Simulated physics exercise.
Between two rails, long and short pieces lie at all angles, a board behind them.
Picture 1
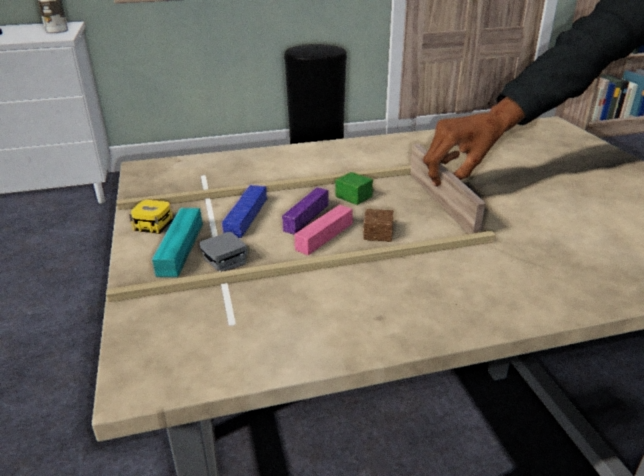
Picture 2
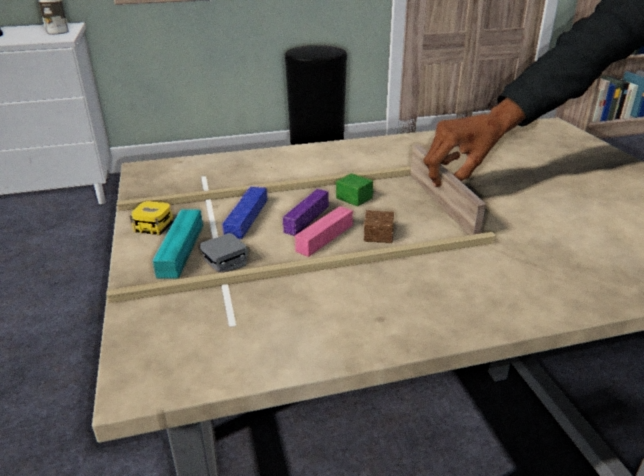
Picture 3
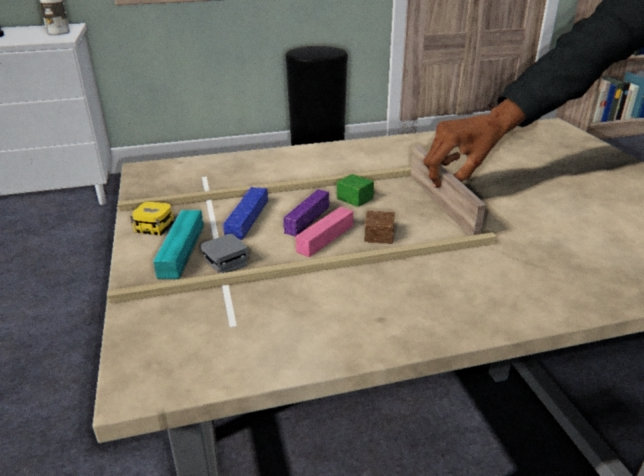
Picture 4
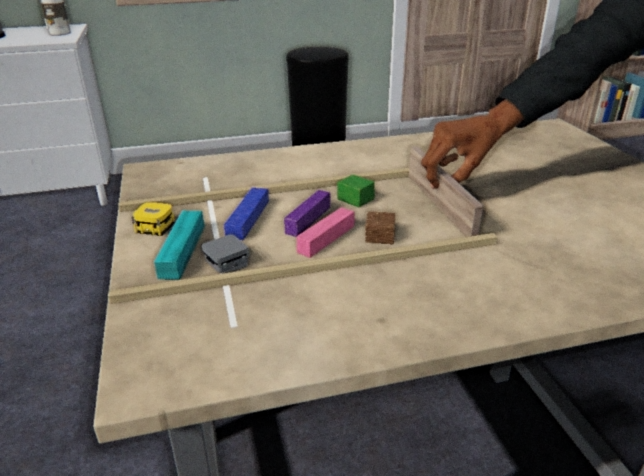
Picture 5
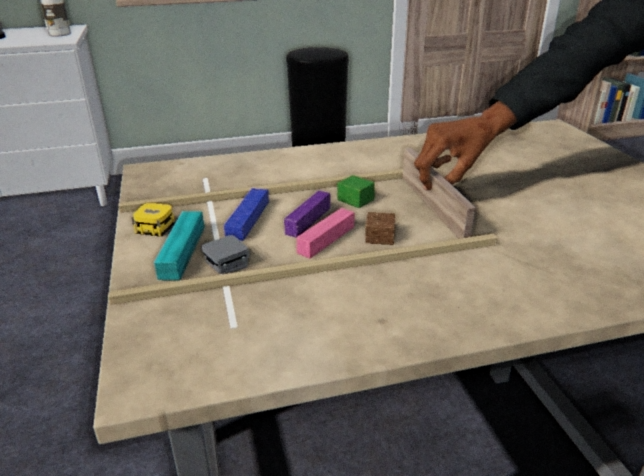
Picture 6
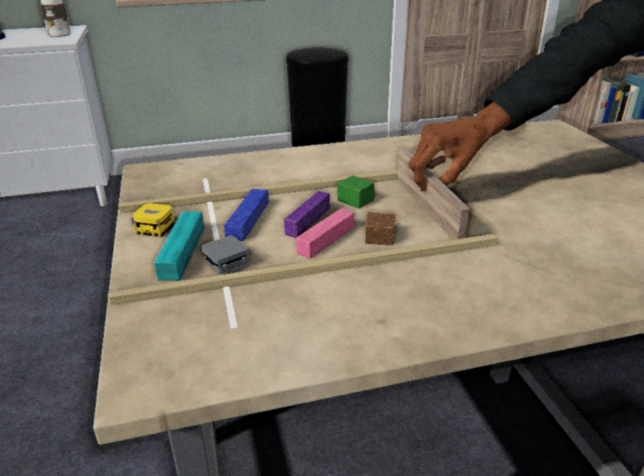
Hand sliding a wooden board slightly left between two rails on a table, the colourful blocks and small cases lying still.
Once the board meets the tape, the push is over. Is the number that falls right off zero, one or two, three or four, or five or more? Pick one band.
It is zero.
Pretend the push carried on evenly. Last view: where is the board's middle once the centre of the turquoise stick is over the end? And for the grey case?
With the turquoise stick it sits around (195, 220), with the grey case around (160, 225).
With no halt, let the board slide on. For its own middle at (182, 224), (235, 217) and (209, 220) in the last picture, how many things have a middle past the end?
Counts per position: 2 / 0 / 0.
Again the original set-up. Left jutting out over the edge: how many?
You'd get 1.
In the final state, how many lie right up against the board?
3 are in contact with it.
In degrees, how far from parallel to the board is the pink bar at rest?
Roughly 25° out of line.
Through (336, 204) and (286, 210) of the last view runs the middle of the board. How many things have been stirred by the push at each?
That makes 4 at the first spot and 6 at the second.
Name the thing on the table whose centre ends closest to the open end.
The yellow case is it.
Soon after, none off yet; yellow case at rest near (154, 221); turquoise stick at rest near (181, 244); grey case at rest near (226, 256).
After that, none off yet; yellow case moving near (145, 220); turquoise stick displaced a little near (163, 246); grey case displaced about its own width near (195, 265).
In the end, the number that fall off is zero.
